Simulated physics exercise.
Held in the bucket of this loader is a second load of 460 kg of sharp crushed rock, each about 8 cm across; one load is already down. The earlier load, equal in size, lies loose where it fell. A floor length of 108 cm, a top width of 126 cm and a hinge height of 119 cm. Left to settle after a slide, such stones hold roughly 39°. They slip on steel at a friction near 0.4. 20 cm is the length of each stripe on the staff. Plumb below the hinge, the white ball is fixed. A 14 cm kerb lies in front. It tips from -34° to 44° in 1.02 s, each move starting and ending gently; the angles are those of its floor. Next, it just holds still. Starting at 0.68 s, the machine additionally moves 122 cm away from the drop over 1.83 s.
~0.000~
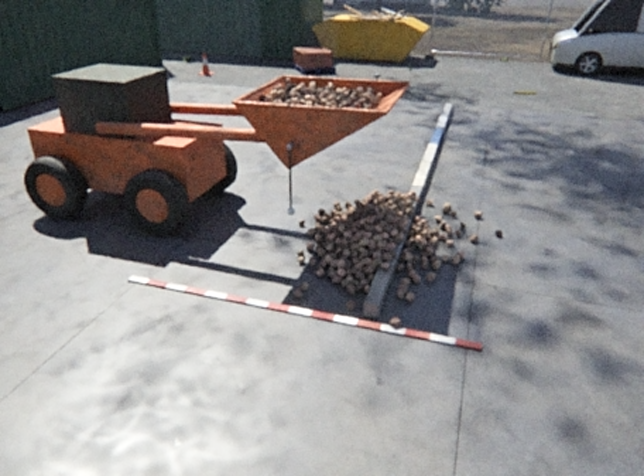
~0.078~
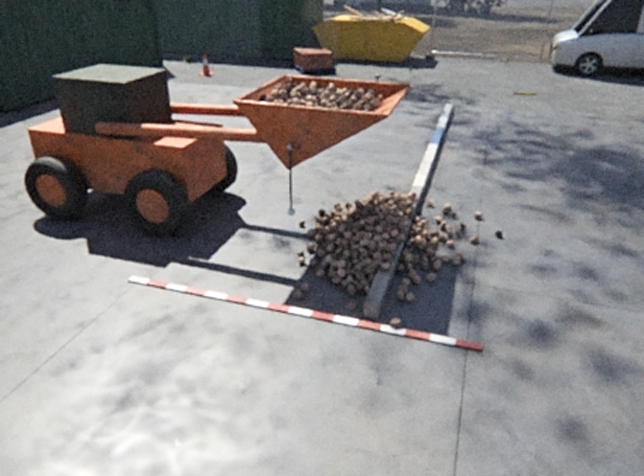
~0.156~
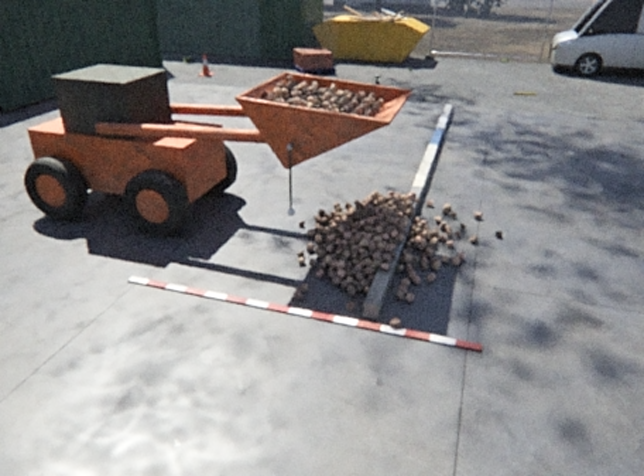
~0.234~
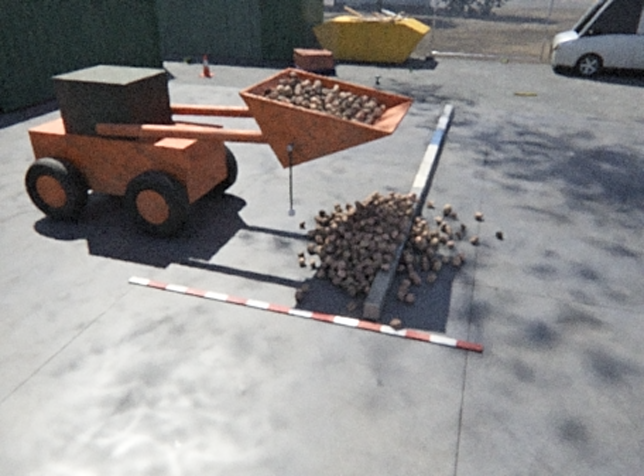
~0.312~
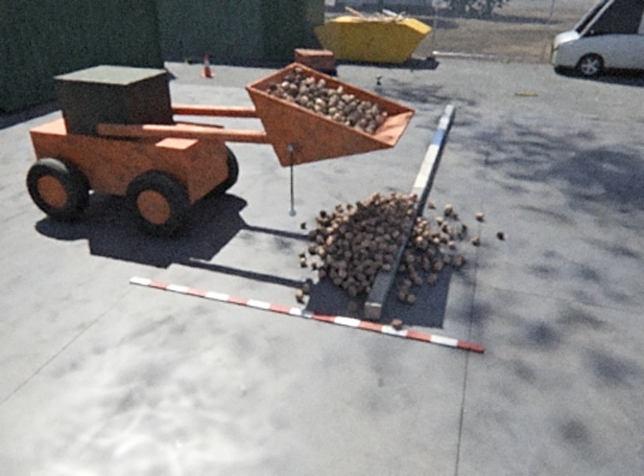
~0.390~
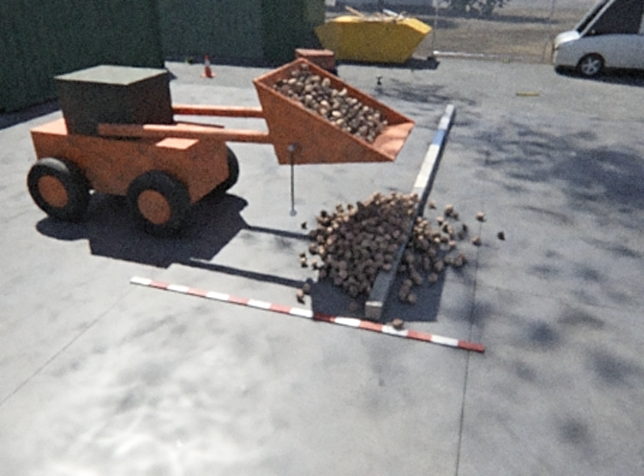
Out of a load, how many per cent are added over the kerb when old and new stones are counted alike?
Around 13 per cent.
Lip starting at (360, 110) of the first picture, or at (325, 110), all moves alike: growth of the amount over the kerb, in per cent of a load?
The first would add around 0 per cent, the second around 0 per cent.
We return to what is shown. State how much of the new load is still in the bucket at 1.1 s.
65 %.
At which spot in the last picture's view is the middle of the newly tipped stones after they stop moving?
Their middle rests near (350, 223).
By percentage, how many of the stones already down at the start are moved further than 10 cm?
Roughly 5 percent.
After 0.8 s the floor is at 31°; in per cent of one load, 100 in the bucket, 89 on this side of the kerb, 11 over the kerb; the foremost stones are at (470, 238).
After 1.1 s the floor is at 44°; in per cent of one load, 67 in the bucket, 122 on this side of the kerb, 11 over the kerb; the foremost stones are at (470, 238).
After 3.0 s the floor is at 44°; in per cent of one load, 0 in the bucket, 176 on this side of the kerb, 24 over the kerb; the foremost stones are at (482, 248).
After 5.7 s the floor is at 44°; in per cent of one load, 0 in the bucket, 176 on this side of the kerb, 24 over the kerb; the foremost stones are at (482, 248). Net gain over the kerb, 13.
